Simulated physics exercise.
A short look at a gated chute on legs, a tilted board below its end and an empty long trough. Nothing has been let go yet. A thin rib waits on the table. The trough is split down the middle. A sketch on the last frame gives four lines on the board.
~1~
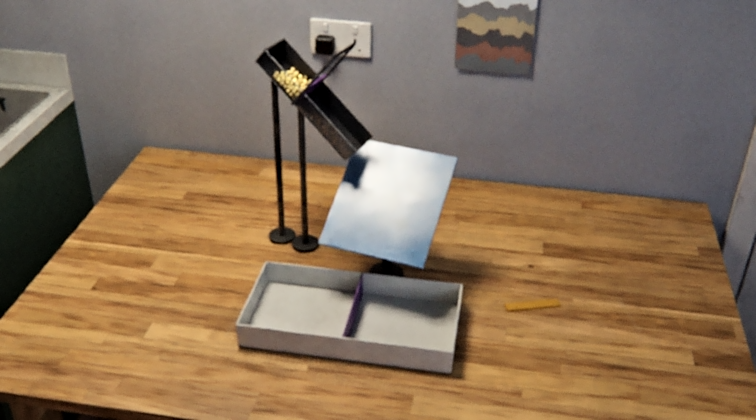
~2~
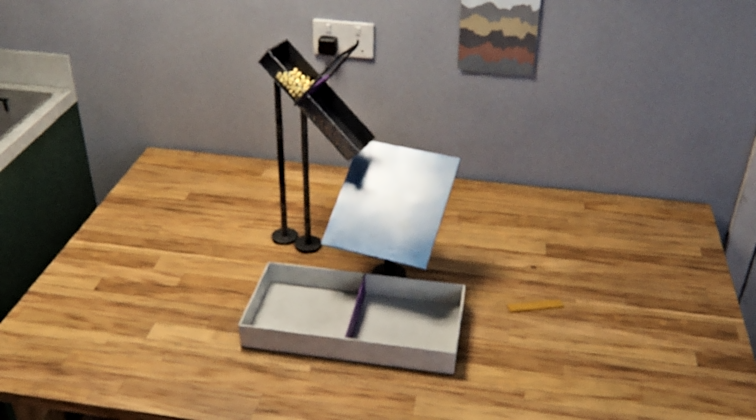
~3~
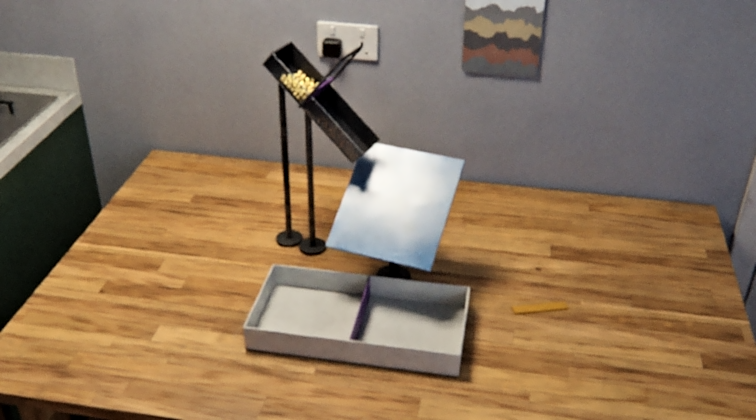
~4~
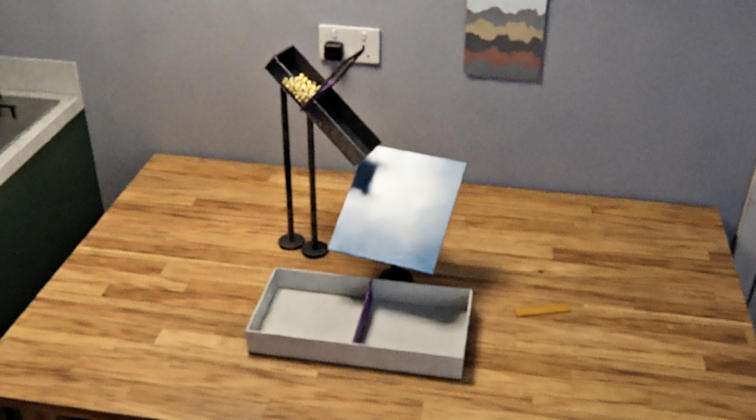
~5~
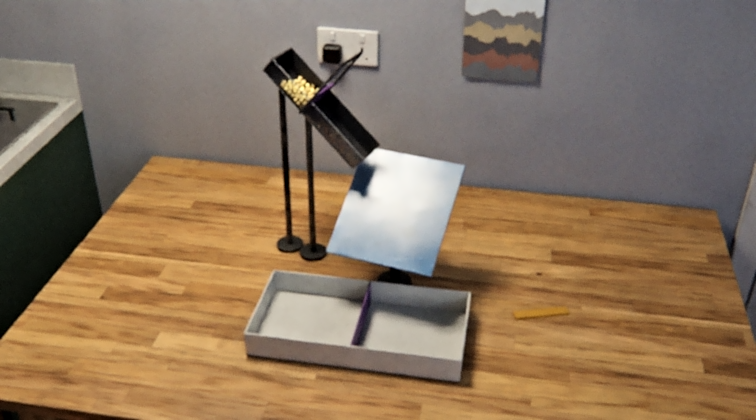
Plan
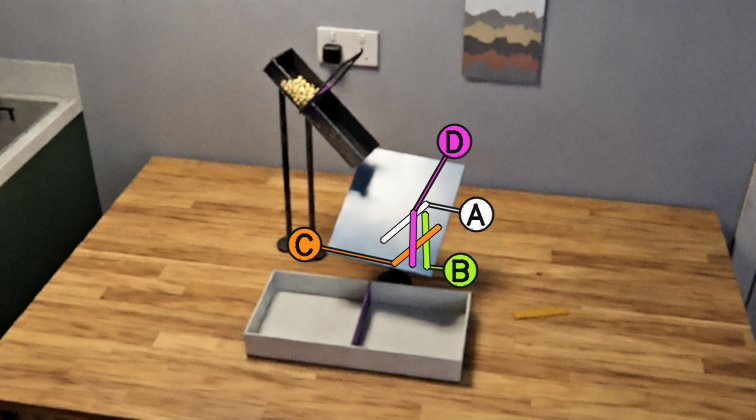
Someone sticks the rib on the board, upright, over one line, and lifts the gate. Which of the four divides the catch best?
Line C.
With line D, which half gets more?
Right.
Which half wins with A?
More lands on the left.
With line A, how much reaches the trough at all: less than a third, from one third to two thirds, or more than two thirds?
Line A gives more than two thirds.
On the marked copy, line A from (426, 204) to (383, 240); line B from (425, 214) to (426, 266); line C from (438, 227) to (394, 263); line D from (413, 212) to (412, 264).
For line A, of what is caught, all but a few in the left half, a small share in the right.
For line B, of what is caught, only a few in the left half, all but a few in the right.
For line C, of what is caught, close to half in the left half, close to half in the right.
For line D, of what is caught, only a few in the left half, all but a few in the right.
